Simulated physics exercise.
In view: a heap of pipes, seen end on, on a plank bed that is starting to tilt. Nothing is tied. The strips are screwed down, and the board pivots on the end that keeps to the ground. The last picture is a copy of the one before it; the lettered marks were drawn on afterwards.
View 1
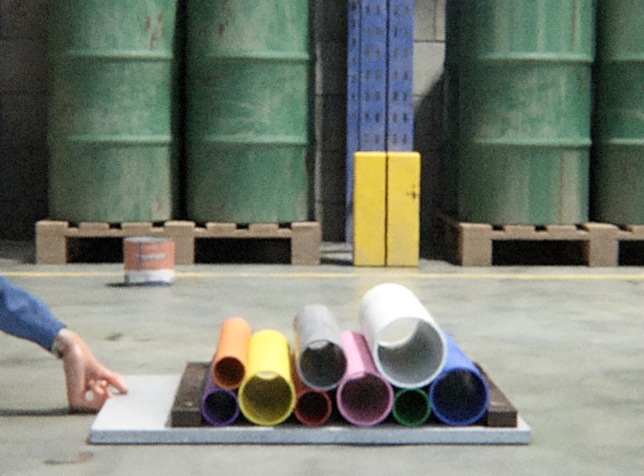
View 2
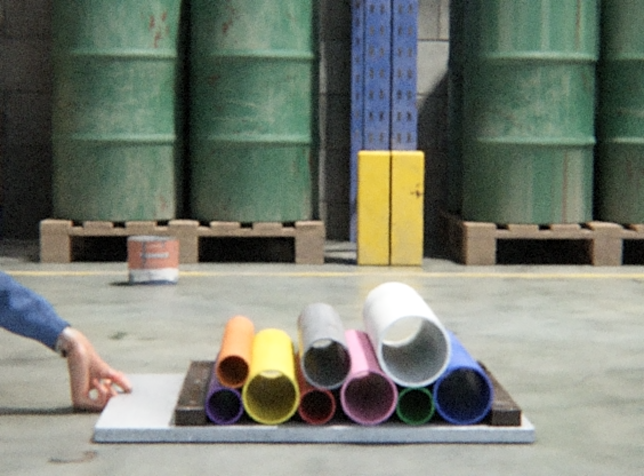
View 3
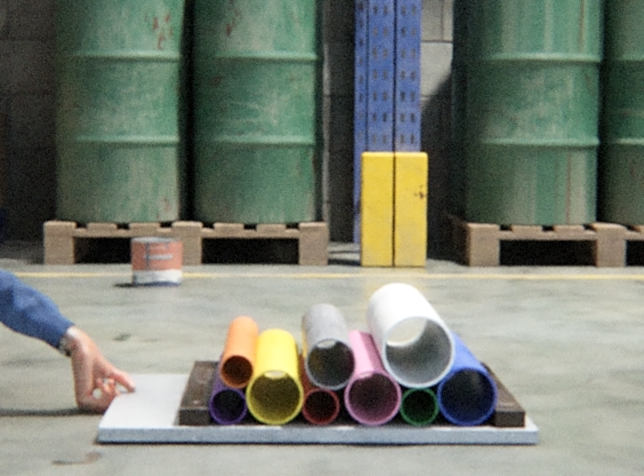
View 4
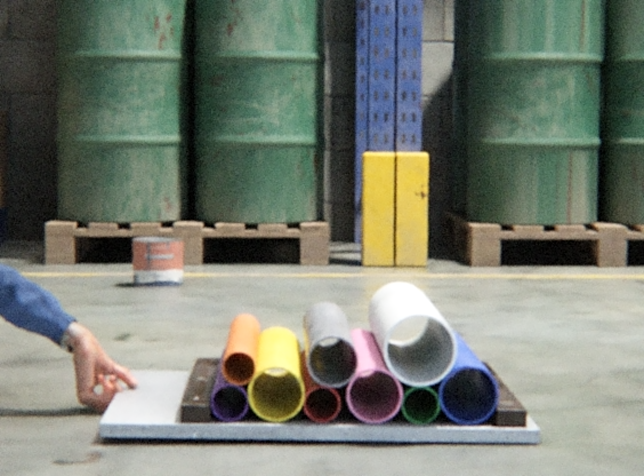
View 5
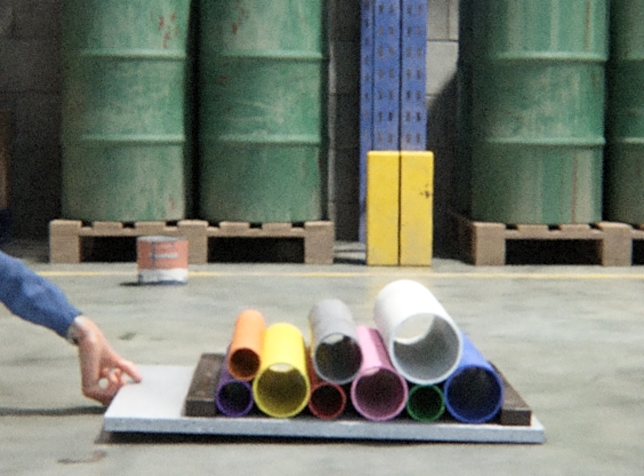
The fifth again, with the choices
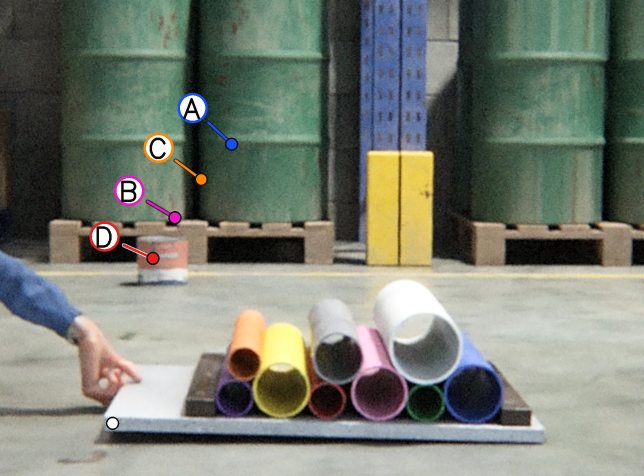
Colourful pipes lying stacked between dark strips on a pale board as a hand at left begins lifting its near end slightly.
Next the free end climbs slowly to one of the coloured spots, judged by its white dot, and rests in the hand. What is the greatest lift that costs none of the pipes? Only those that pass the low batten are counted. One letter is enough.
The last mark within the limit is A.
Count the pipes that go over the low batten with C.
The count is none.
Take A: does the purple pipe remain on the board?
Yes.
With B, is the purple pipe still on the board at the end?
Yes, with B.
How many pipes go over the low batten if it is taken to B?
The count is none.
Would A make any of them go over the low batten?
No, at A.
On the marked copy, A at (232, 144); B at (175, 218); C at (201, 180); D at (153, 258); the white dot at (112, 423).
Following A. Soon after the start, board at 22°.
Later, board at 42°.
In the end, board at 43°, none over the low batten.
As for the rest, B none over the low batten; C none over the low batten; D none over the low batten.
